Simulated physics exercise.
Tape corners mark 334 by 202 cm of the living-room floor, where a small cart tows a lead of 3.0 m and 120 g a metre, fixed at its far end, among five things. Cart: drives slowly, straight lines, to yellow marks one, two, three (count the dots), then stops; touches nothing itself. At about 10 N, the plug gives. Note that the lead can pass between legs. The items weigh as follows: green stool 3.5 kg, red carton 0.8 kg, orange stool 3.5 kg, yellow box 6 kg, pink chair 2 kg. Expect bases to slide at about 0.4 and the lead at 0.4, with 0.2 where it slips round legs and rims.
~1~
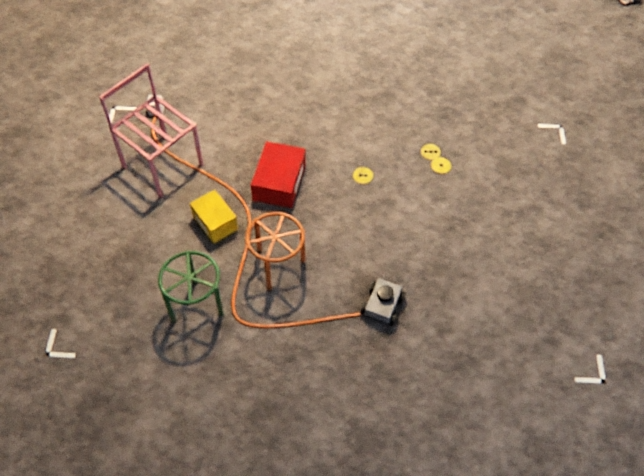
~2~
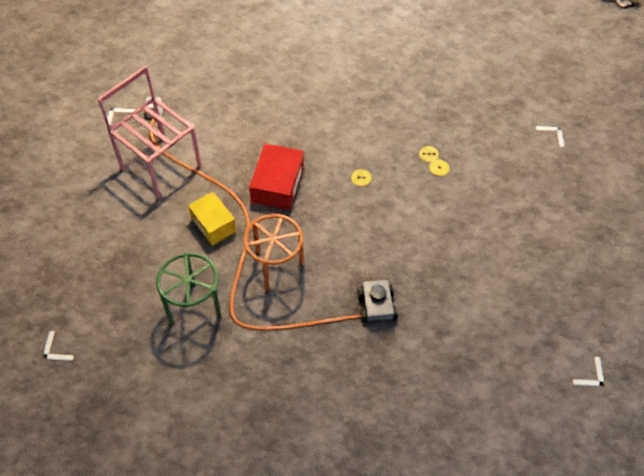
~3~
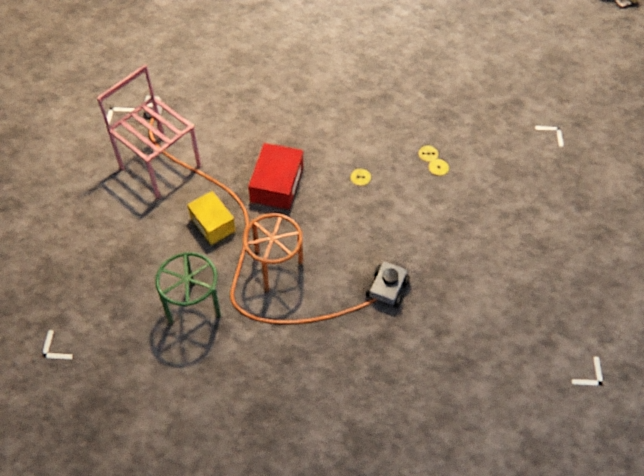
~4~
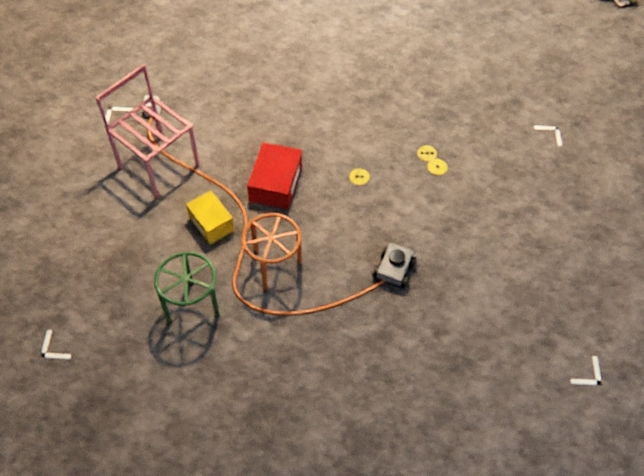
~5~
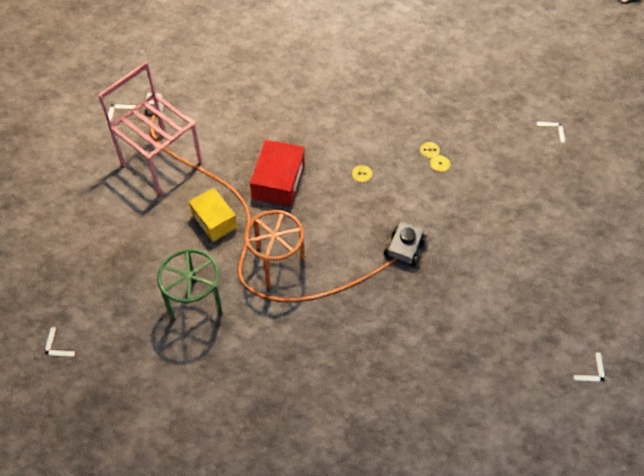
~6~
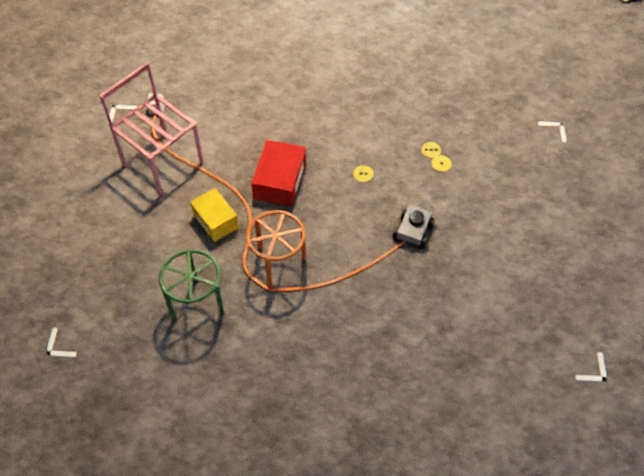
A small grey cart crept up and to the right across the floor, dragging an orange cord that shifted behind it, while the two stools, two boxes and pink chair stayed where they were.
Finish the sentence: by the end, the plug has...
By the end, the plug has been pulled out.
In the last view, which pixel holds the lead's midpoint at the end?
Roughly at (287, 280).
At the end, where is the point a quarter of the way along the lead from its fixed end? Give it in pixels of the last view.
About (232, 216).
Next, cart at (433, 185), plug out; nothing else has moved.
Then, cart at (407, 167), plug out; nothing else has moved.
After that, cart at (384, 165), plug out; nothing else has moved.
Later, cart at (431, 150), plug out; nothing else has moved.
At the end, cart at (431, 150), plug out; nothing else has moved.
